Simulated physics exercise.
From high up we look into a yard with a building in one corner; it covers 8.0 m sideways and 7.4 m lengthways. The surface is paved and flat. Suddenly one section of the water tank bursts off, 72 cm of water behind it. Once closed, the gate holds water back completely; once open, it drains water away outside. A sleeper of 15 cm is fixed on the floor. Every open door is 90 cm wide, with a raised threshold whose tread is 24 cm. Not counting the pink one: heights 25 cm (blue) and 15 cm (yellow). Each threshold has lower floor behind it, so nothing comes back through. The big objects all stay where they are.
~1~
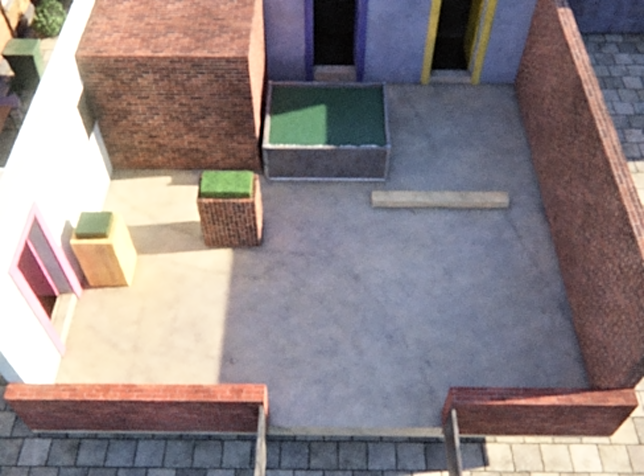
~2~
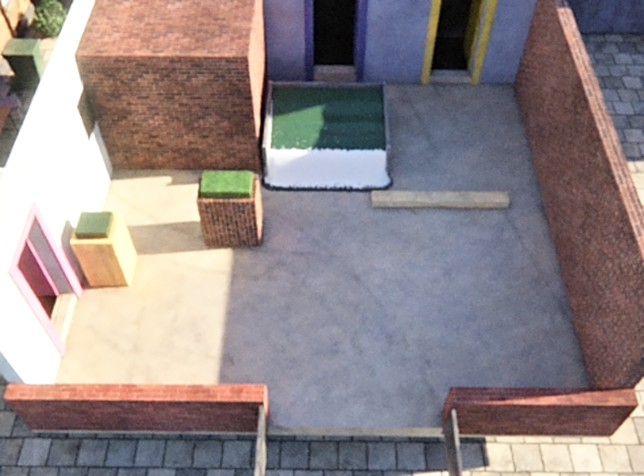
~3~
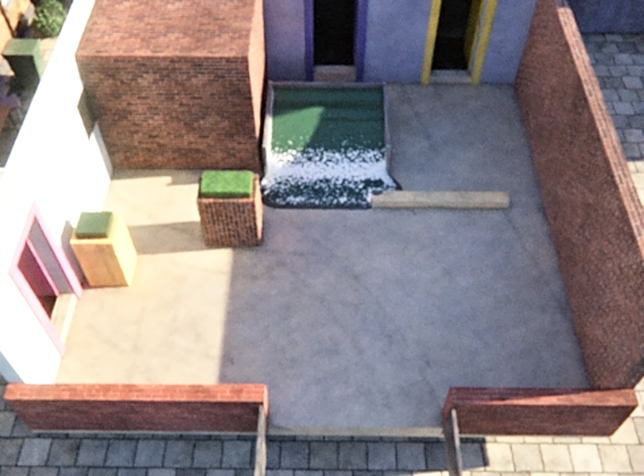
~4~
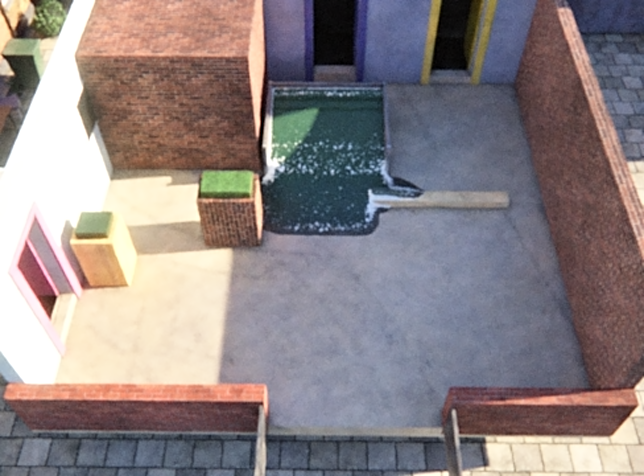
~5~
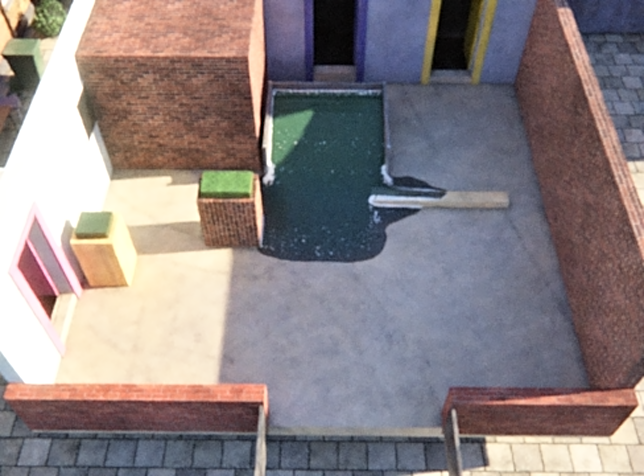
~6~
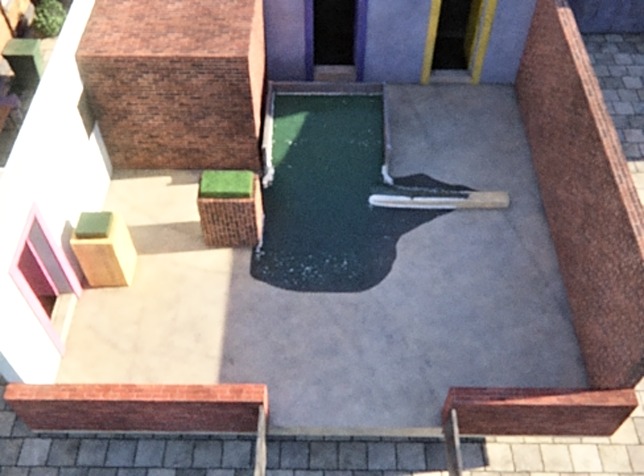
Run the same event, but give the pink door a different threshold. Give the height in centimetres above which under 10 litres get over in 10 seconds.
7 cm.
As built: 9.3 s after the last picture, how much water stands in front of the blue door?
About 1.0 cm.
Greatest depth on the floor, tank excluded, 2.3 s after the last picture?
Max depth: About 20 cm.
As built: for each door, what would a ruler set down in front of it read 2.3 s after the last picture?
Depths in cm: Pink 0, blue 0, yellow 0.
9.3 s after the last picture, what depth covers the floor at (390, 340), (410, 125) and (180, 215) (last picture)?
The depths come to about 4, 1 and 4 cm.
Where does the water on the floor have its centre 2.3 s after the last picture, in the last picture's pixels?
My guess is close to (319, 247).
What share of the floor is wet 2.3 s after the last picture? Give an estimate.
65 %.
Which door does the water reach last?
The blue door.
Then, 0.7 s after the last picture water covers 40 % of the floor, deepest (28 cm) near (261, 219); it has not reached the pink door.
Then, 2.3 s after the last picture water covers 65 % of the floor, deepest (20 cm) near (245, 410); it has not reached the pink door.
Then, 9.3 s after the last picture water covers 90 % of the floor, deepest (6 cm) near (302, 219); 4 cm at the pink door, 0 litres in over its 17 cm threshold.
At the pink door as built, the water peaked near 10 cm, 3.1 s after the last picture.
With a threshold of 6 cm, 16 litres would have come in within the 10 s; with 8 cm, 5 litres. So under 10 litres takes about 7 cm.
